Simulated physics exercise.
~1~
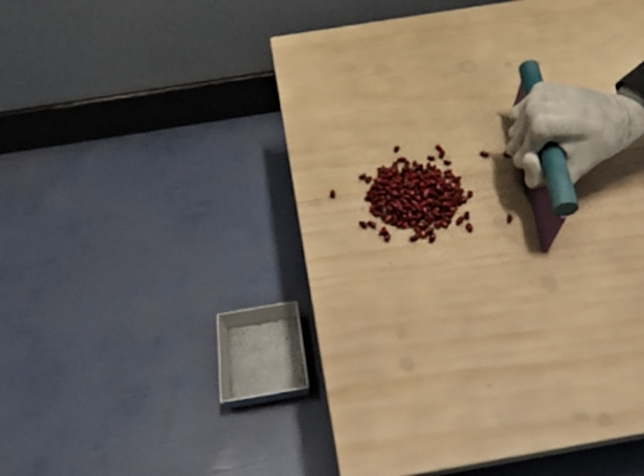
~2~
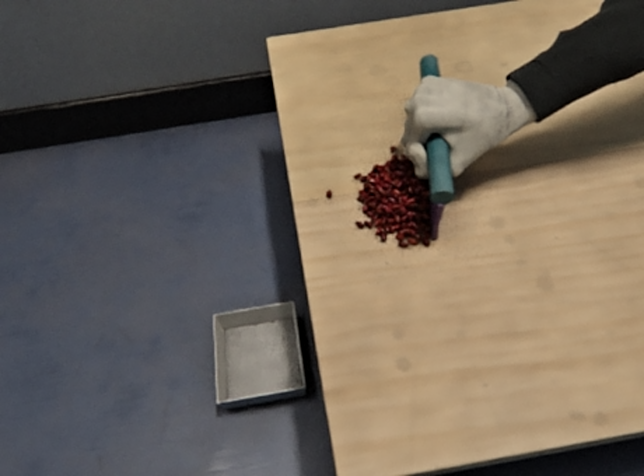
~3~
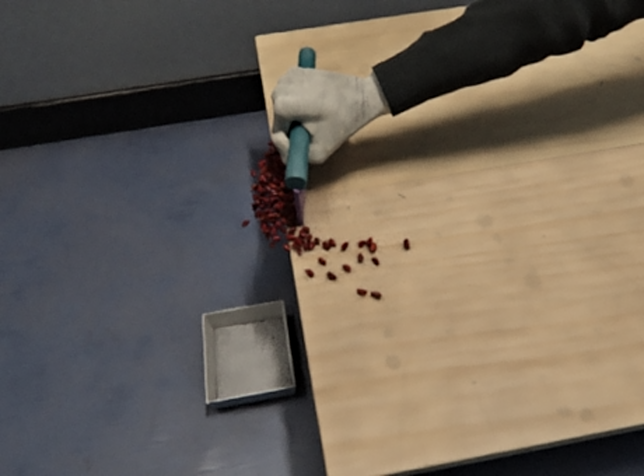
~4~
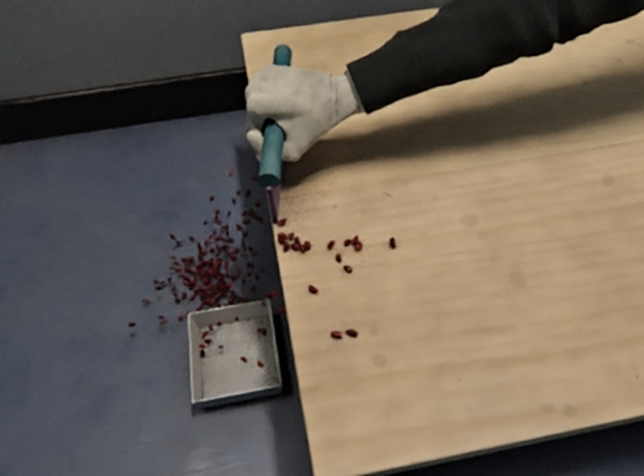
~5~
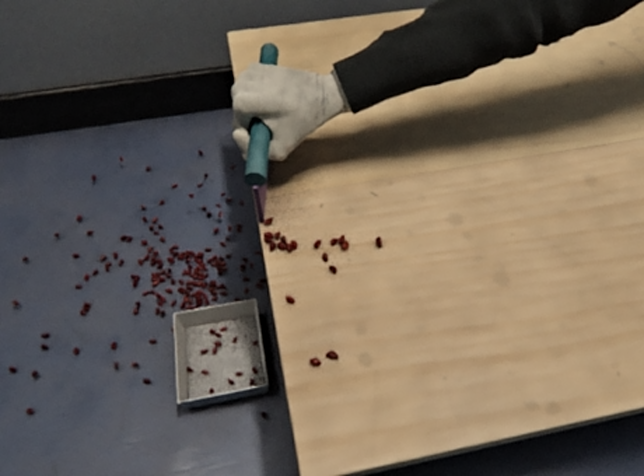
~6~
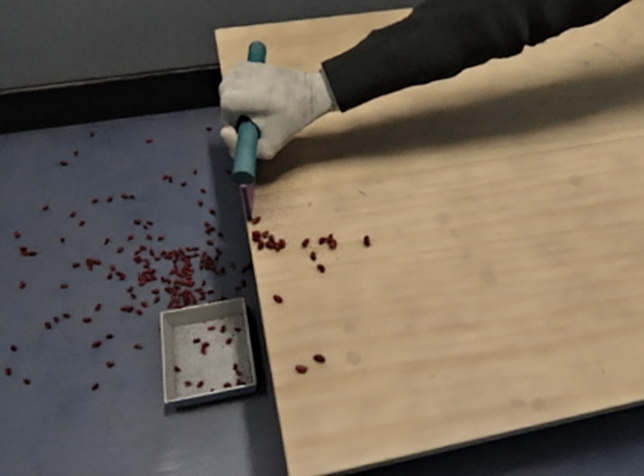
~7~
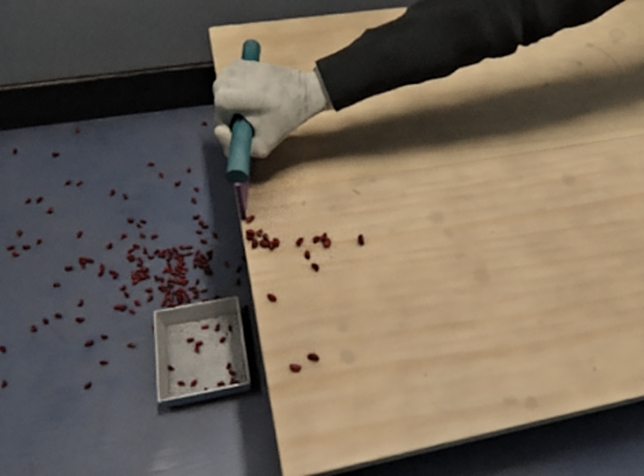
A white-gloved hand in a dark sleeve grips a teal-handled scraper over a pale wooden tabletop, seen from above, with a blue floor and a small white tin below its left edge. A heap of dark red beans lies on the wood. The hand sweeps the scraper left, gathering the beans and pushing them over the edge while the view pans slightly right. They fall and scatter across the floor, mostly missing the tin. The scraper stops at the edge, leaving a few beans in the tin, some on the table and most on the floor.
